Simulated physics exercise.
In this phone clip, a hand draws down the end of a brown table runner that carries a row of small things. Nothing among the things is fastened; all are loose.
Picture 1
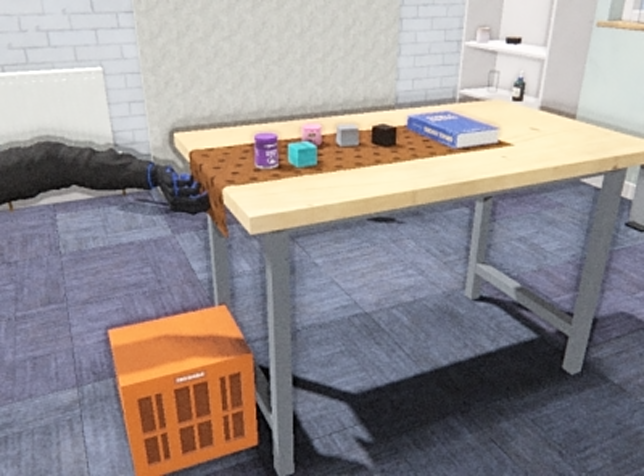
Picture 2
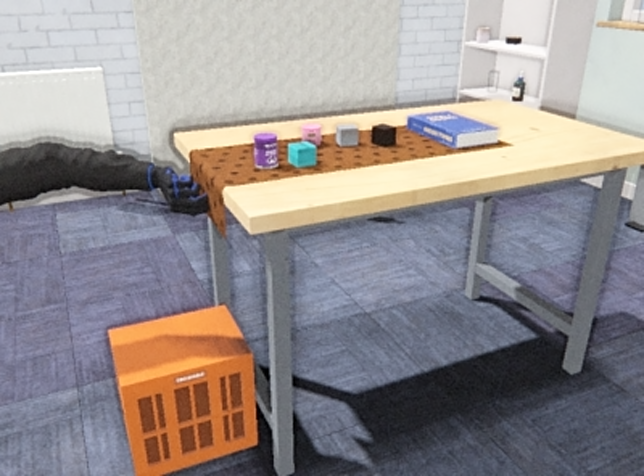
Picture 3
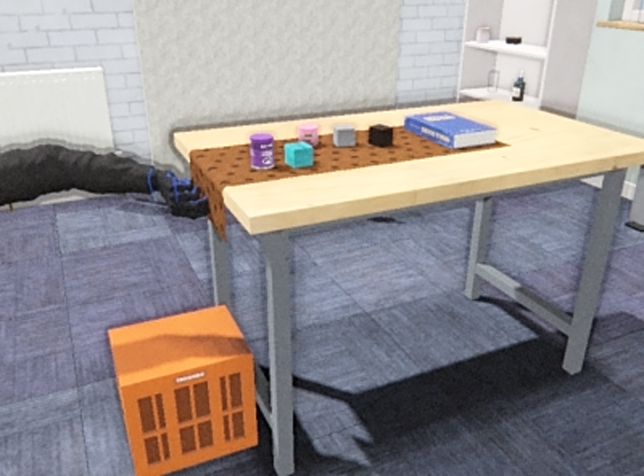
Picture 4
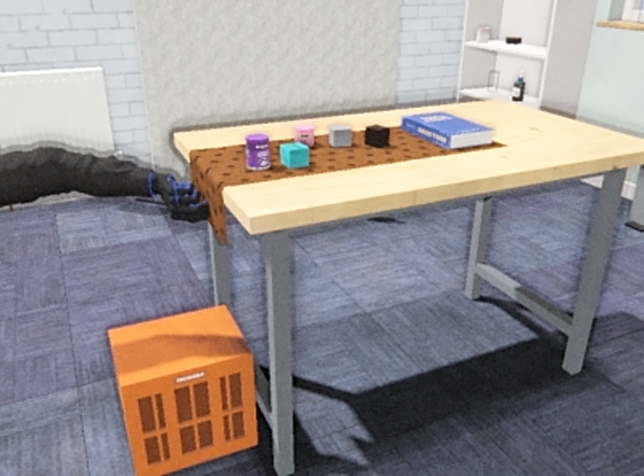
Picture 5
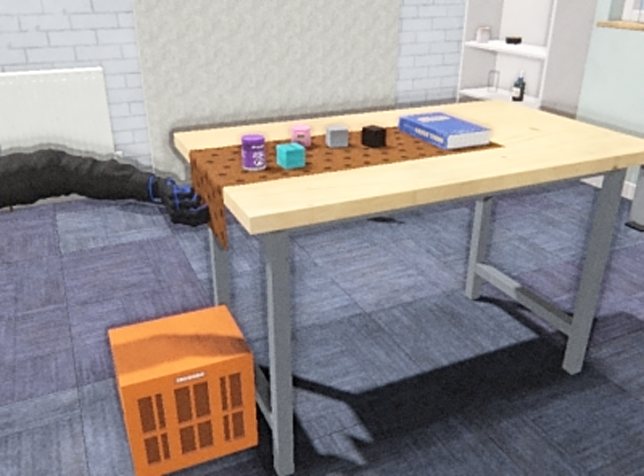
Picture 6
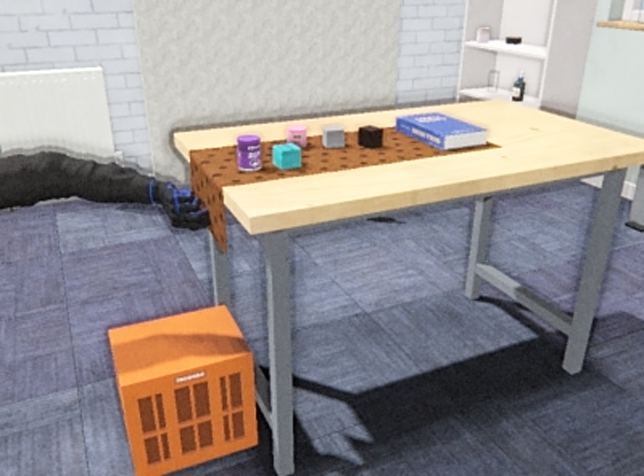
A gloved hand tugging a brown table runner down at the table's left end, small pots, cubes and a blue book shifting slightly left.
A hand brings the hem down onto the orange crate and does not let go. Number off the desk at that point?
The number of things lost will likely be three.
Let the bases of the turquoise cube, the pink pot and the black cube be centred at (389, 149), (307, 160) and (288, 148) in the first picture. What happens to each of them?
Of the three, the turquoise cube stays aloft, the pink pot ends off the top and the black cube ends off the top.
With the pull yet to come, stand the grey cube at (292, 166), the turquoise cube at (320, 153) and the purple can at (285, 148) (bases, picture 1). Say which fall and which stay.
The grey cube is carried off, the turquoise cube comes down, the purple can comes down.
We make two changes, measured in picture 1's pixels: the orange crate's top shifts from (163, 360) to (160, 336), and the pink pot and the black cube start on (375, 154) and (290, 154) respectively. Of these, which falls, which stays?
The pink pot remains up; the black cube comes down.
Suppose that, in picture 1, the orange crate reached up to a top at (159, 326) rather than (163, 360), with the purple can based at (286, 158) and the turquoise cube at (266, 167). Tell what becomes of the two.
Observed: Purple can departs; turquoise cube departs.
Early on, hem near (211, 269); purple can gone.
Midway, hem near (213, 313); purple can and turquoise cube gone.
Finally, hem on the crate; purple can, turquoise cube and pink pot gone. The desk loses three.
